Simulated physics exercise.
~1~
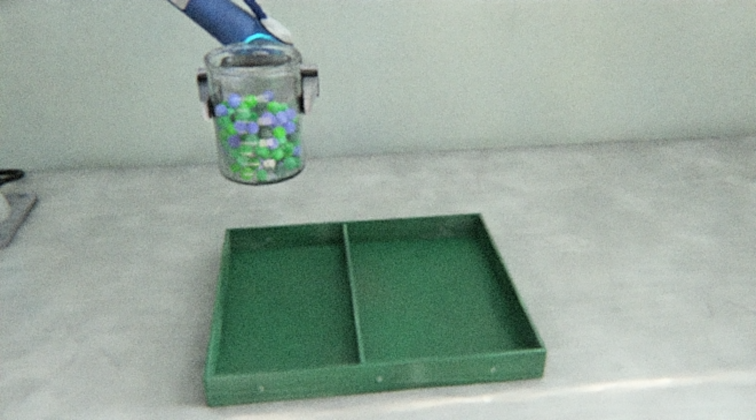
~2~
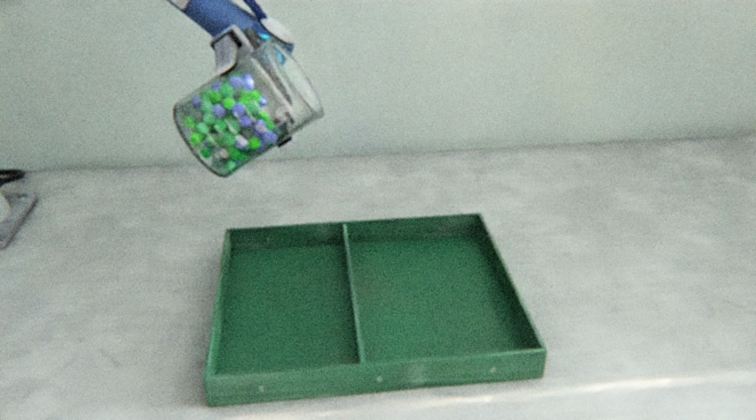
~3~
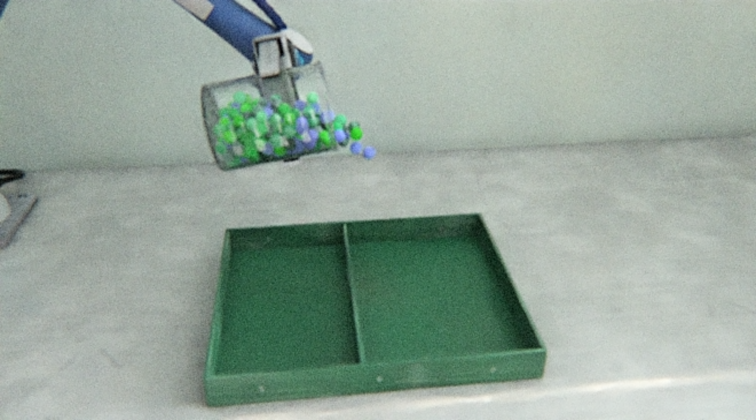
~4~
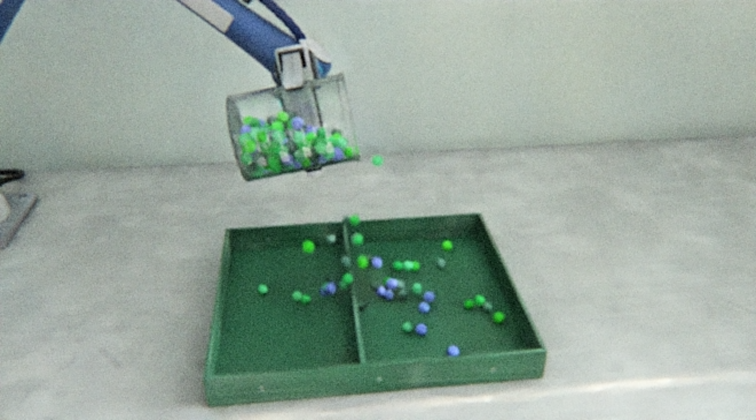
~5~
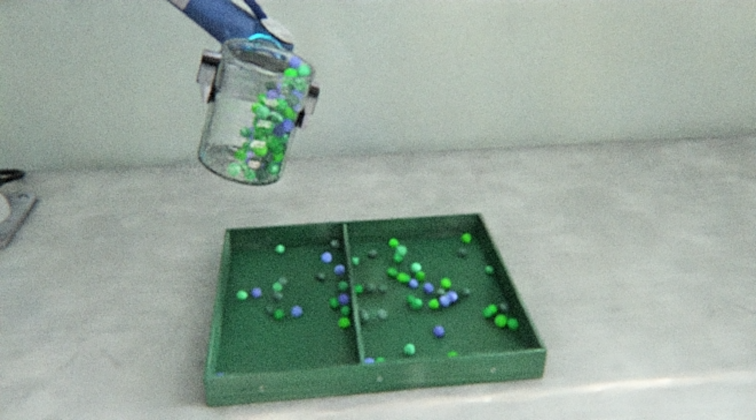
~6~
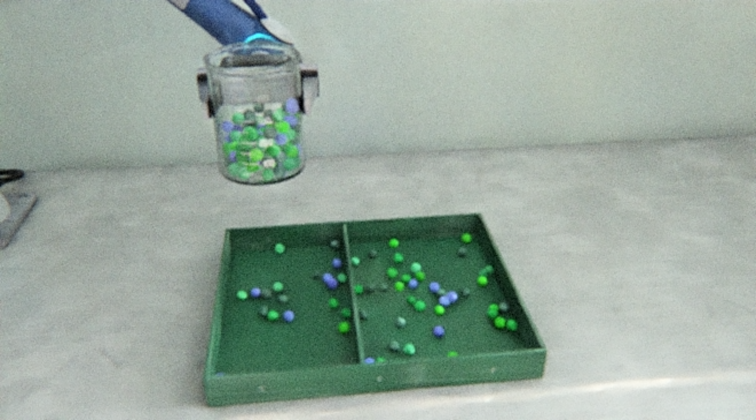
On a grey tabletop, a blue robot arm tipping a clear tumbler, scattering green and purple balls across a divided green tray, then righting it still partly full.
